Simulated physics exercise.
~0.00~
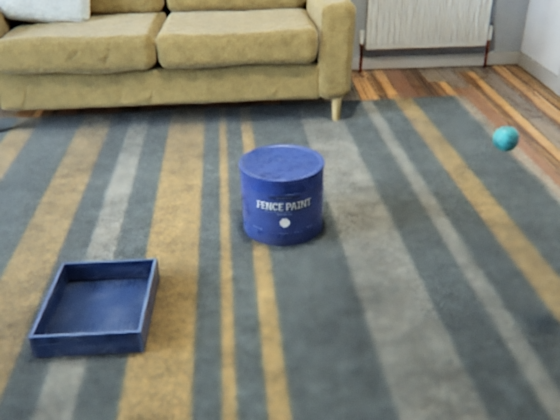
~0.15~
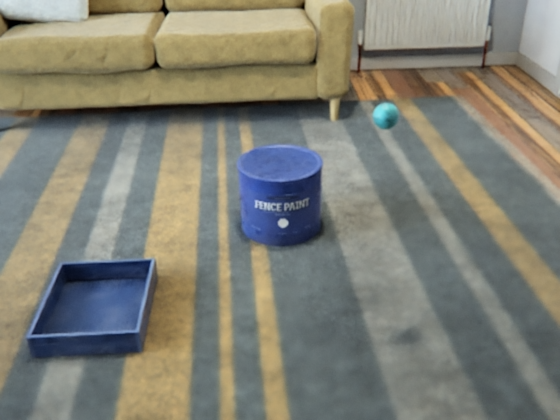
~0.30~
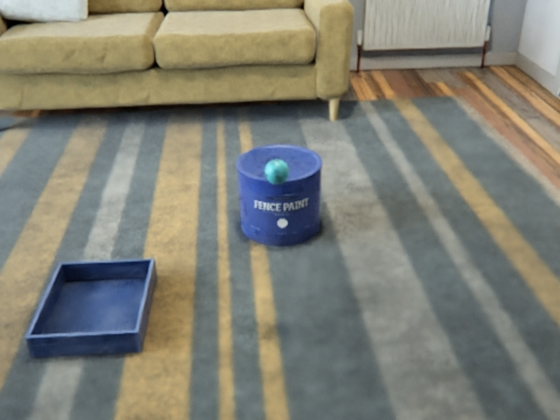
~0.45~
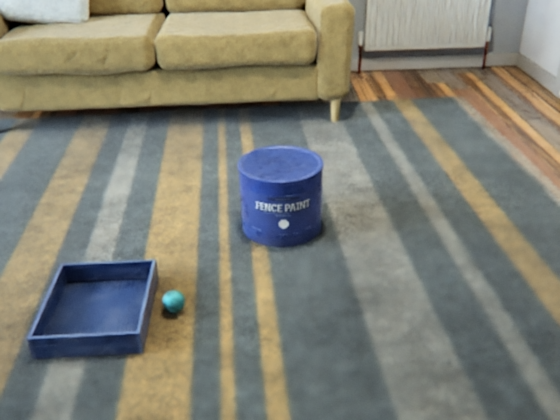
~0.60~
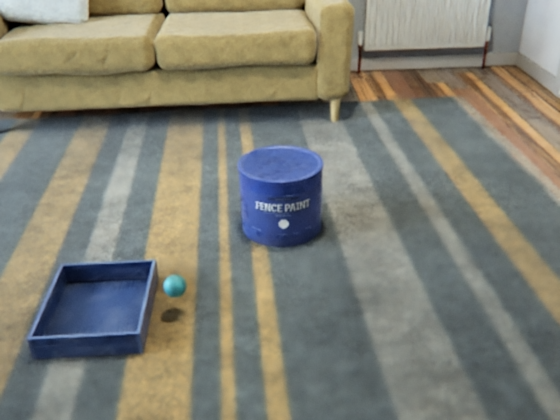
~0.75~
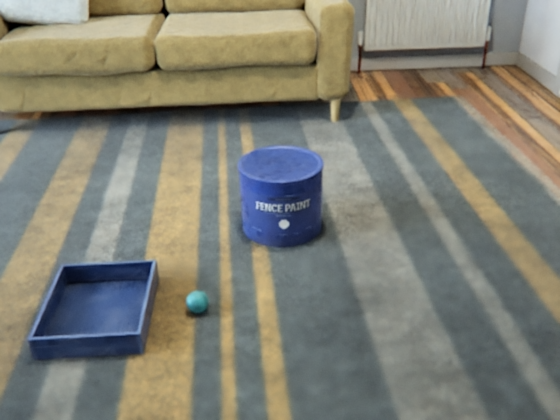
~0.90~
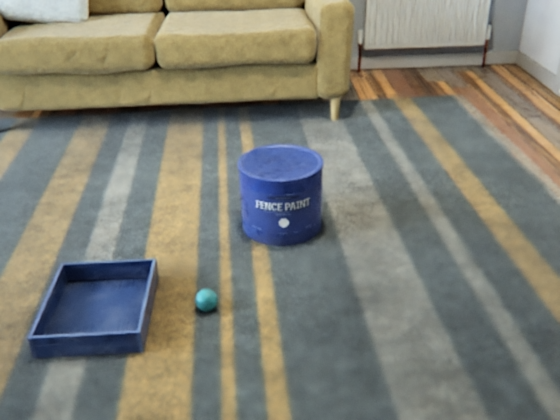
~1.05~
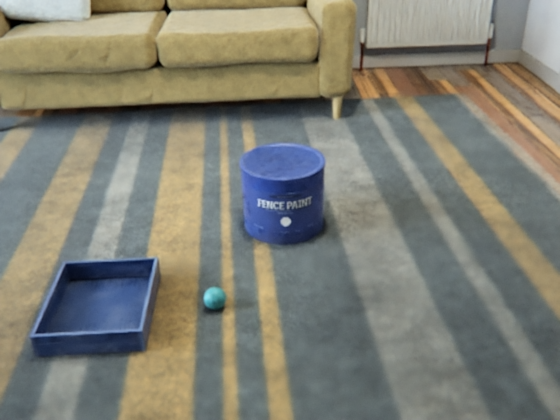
On a striped rug in a living room, a shallow blue box lies at the lower left, with a blue pail labelled as fence paint near the middle and a yellowish sofa behind. A small turquoise ball comes through the air from the right. It travels left, passes across the view of the pail and drops toward the box. It comes down just short of the box's right side, pops up slightly, then moves back to the right. The ball settles on the rug between box and pail, outside the empty box, while the pail stays put.
